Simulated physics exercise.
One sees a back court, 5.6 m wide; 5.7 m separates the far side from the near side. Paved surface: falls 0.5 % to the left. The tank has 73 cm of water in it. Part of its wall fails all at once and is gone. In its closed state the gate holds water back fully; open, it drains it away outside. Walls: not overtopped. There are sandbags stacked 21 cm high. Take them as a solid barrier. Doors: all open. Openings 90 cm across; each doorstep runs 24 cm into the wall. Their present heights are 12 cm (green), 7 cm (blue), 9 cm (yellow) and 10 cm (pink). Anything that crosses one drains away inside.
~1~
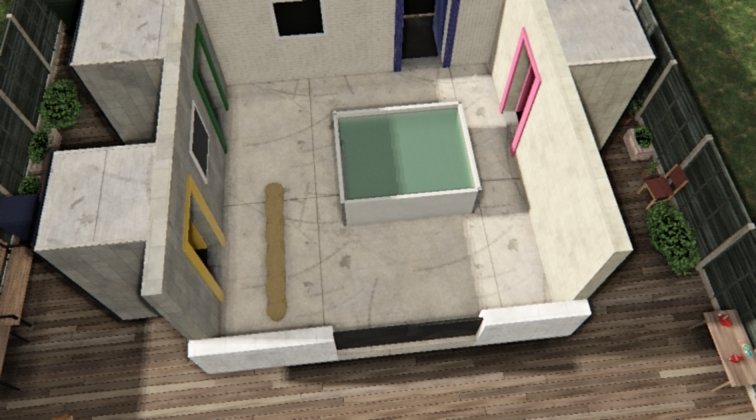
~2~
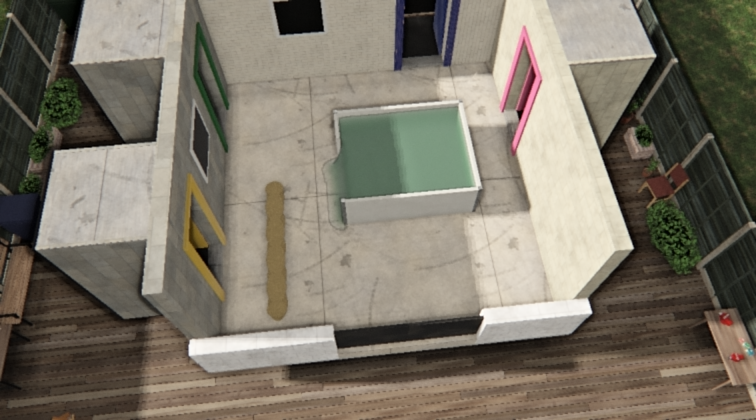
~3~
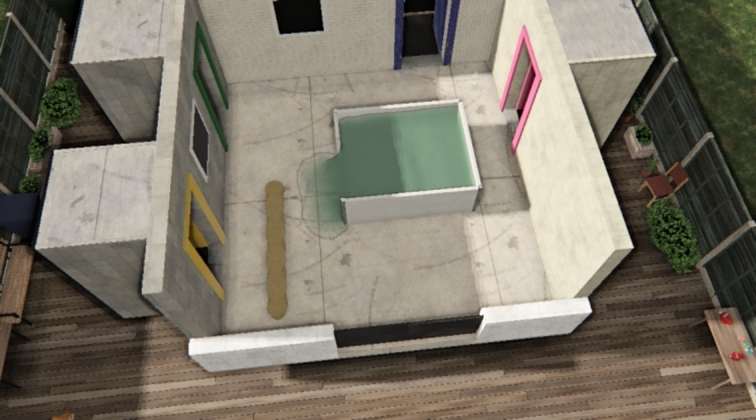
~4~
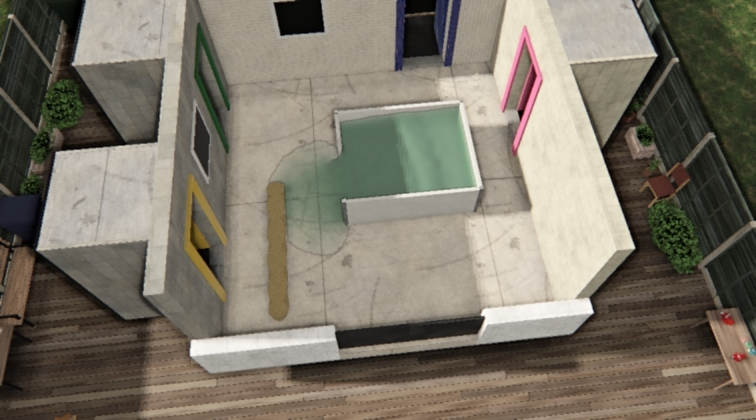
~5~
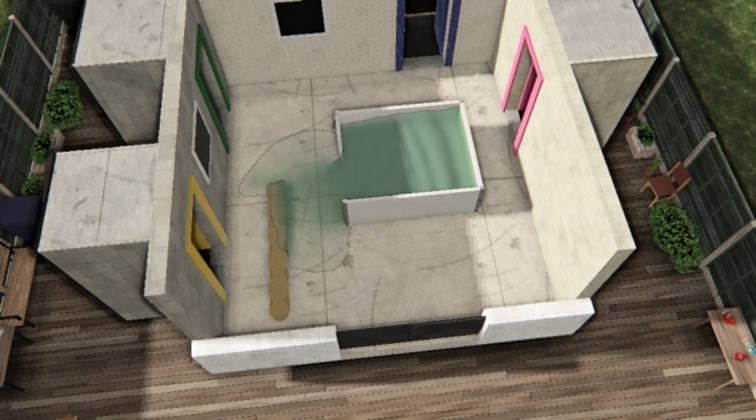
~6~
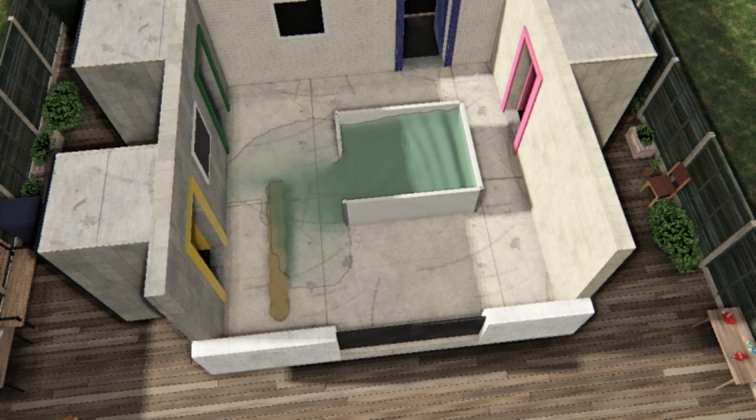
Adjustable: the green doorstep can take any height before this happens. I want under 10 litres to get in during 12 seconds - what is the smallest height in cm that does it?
You would need about 21 cm.
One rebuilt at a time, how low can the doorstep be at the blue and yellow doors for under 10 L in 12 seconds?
About 13.5 cm at blue and 20 cm at yellow.
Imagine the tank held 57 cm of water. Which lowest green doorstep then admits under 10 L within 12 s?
Around 17 cm high.
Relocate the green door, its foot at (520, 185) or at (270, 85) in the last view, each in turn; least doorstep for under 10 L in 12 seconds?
13.0 and 26 cm.
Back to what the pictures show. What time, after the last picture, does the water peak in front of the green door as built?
Approximately 1.4 s.
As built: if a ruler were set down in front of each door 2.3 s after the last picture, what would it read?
Lab note, cm: Green 19; blue 0; yellow 13; pink 0.
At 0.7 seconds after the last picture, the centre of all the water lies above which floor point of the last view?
Centre of the water: Approx. (363, 186) px.
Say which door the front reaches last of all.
Coming last is the pink one.
Then, 0.7 s after the last picture water covers 30 % of the floor, deepest (48 cm) near (295, 211); 19 cm at the green door, 1 litre in over its 12 cm doorstep.
Then, 2.3 s after the last picture water covers 60 % of the floor, deepest (36 cm) near (229, 96); 19 cm at the green door, 46 litres in over its 12 cm doorstep.
Then, 11.3 s after the last picture water covers 95 % of the floor, deepest (14 cm) near (229, 96); 11 cm at the green door, 97 litres in over its 12 cm doorstep.
At the green door as built, the water peaked near 21 cm, 1.3 s after the last picture.
Run again over the same 12 s with other heights there, 30 litres in over 17.5 cm, 5 litres over 23.5 cm. The limit of 10 litres is kept from about 21 cm up.
